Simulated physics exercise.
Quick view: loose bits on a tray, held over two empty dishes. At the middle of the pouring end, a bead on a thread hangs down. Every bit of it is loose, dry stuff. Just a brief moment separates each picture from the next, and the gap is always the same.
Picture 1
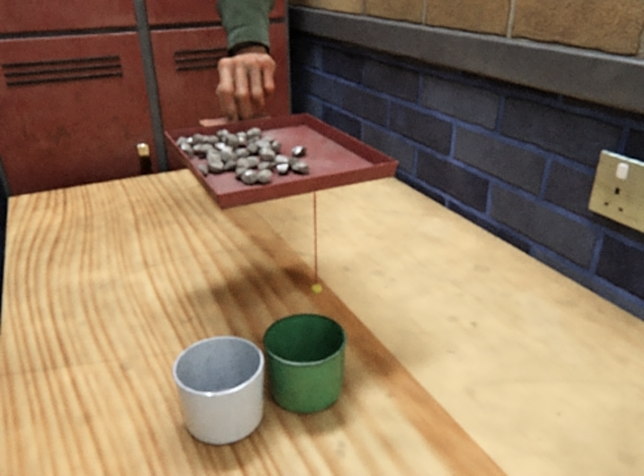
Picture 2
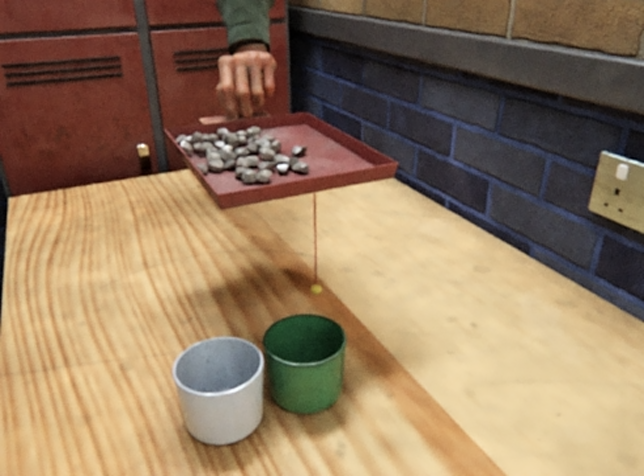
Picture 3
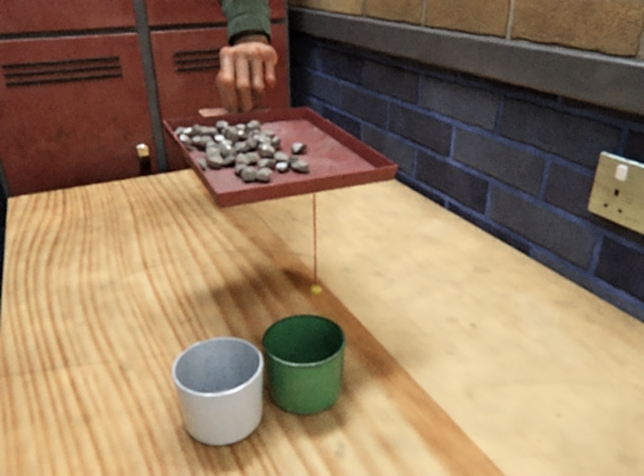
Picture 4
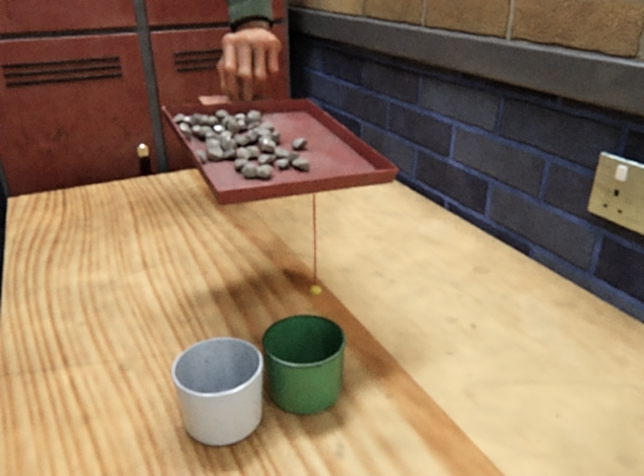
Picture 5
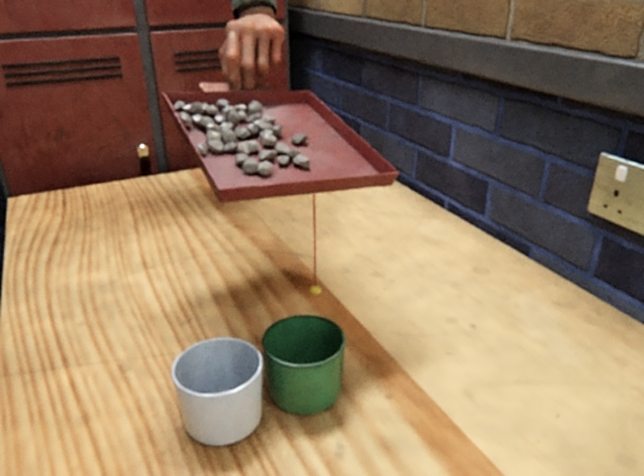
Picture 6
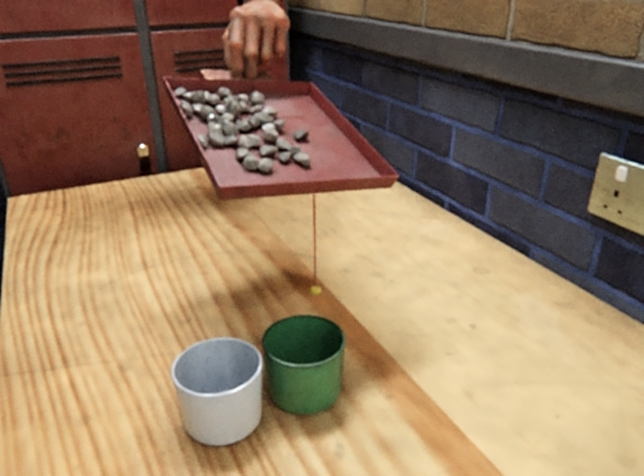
In this clip, a hand holds a red tray of grey pebbles above a white cup and a green cup on a wooden table, then gradually raises the tray's back edge, tilting it slightly toward the front.
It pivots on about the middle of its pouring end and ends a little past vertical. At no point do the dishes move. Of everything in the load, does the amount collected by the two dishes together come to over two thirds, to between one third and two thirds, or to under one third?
It comes to under one third.
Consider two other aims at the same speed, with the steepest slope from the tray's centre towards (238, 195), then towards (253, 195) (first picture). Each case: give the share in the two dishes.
The first try gives close to 0 percent; the next gives 30 percent.
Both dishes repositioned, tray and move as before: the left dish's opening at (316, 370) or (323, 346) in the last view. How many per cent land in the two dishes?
10% for the first placement, 20% for the second.
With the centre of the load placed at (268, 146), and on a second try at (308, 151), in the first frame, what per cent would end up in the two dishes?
That would be 0 per cent, and then 0 per cent.
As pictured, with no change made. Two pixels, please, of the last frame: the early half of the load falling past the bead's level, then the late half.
For the early half I get (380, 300), and for the late half (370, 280).
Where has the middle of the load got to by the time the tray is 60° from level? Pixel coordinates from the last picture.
(350, 172).
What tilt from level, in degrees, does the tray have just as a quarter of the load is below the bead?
Close to 75 degrees, I reckon.
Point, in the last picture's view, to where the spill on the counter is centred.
Near (398, 347).
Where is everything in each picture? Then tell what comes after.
Corners of the pouring end near (220, 193) and (394, 161), level; middle of the load near (242, 154), bits of gravel; left dish near (235, 413); right dish near (323, 383); bead on its thread near (316, 289), in the first frame.
Corners of the pouring end near (220, 193) and (394, 163), level; middle of the load near (242, 153), in the second frame.
Corners of the pouring end near (220, 191) and (394, 165), tipped barely, lowest at the right corner; middle of the load near (242, 148), in the third frame.
Corners of the pouring end near (221, 189) and (395, 168), tipped a little, lowest at the right corner; middle of the load near (242, 141), in the fourth frame.
Corners of the pouring end near (222, 187) and (395, 171), tipped a little, lowest at the right corner; middle of the load near (243, 133), in the fifth frame.
Corners of the pouring end near (223, 184) and (395, 174), tipped clearly, lowest at the right corner; middle of the load near (244, 126); left dish near (233, 415); right dish near (322, 384), in the sixth frame.
Shortly afterwards, tray tipped steeply; the bulk on the tray; a little in the air.
Next, tray tipped right over; near half on the tray; only a few in the right dish; near a third outside both; a little in the air.
Some moments later, tray tipped past a quarter turn; a little in the right dish; all but a few outside both.
In the end, tray tipped past a quarter turn; none at all in the left dish; a little in the right dish; all but a few outside both.
